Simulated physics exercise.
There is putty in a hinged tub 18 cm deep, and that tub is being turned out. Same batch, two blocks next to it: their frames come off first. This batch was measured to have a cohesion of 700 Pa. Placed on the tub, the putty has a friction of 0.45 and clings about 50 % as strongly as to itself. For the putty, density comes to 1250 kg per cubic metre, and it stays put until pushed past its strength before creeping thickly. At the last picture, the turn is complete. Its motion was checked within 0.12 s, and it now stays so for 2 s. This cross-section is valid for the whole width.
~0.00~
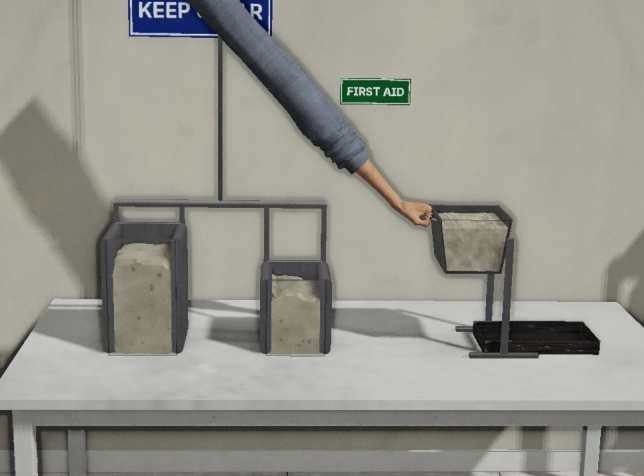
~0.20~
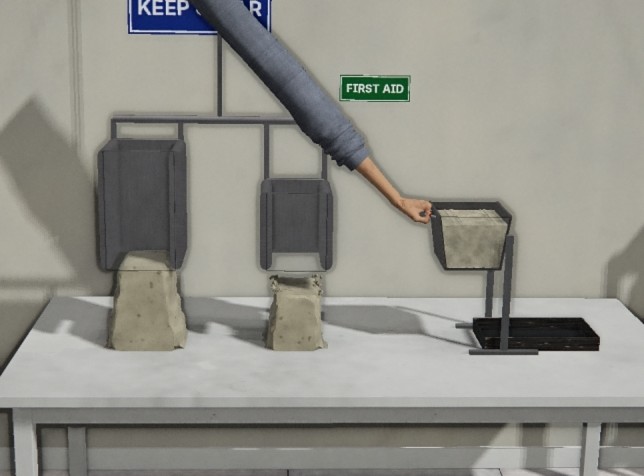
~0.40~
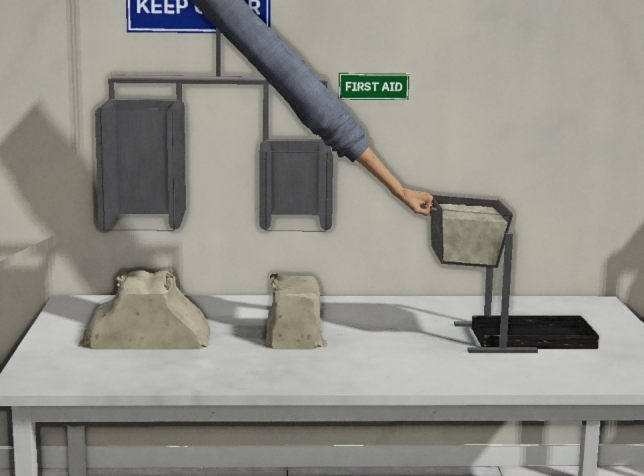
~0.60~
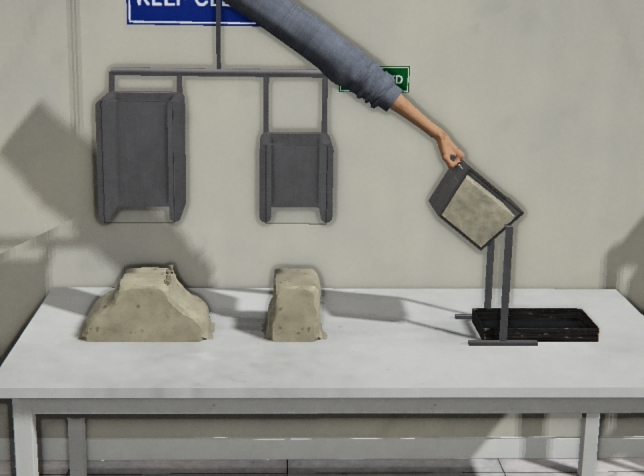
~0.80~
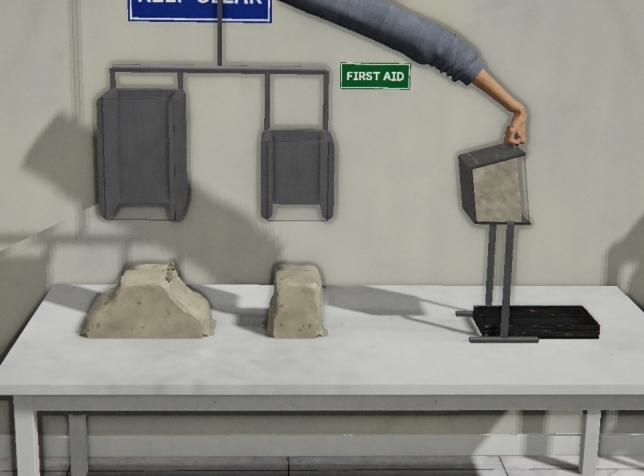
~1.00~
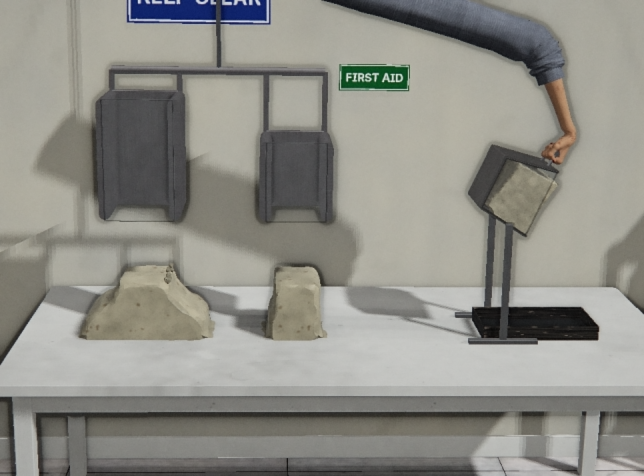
On a white table against a pale wall, two grey casings lift off two blocks of beige putty, and the taller left block slumps and spreads wide while the smaller one sags slightly. At right, a hand swings a hinged tub of putty up and over until it is steeply tilted.
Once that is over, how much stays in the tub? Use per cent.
Some 0 percent stays.
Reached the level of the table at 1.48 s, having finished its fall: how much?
I'd say about 100 per cent of it.
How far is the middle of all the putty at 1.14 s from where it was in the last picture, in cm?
I'd put the distance at about 12 centimetres.
After 1.14 s, the tub is at 114 degrees and holds 29 %.
After 1.31 s, the tub is at 114 degrees and holds 0 %.
After 1.48 s, the tub is at 114 degrees and holds 0 %.
After 1.65 s, the tub is at 114 degrees and holds 0 %.
After 3.00 s, at the end, the tub is at 114 degrees and holds 0 %.
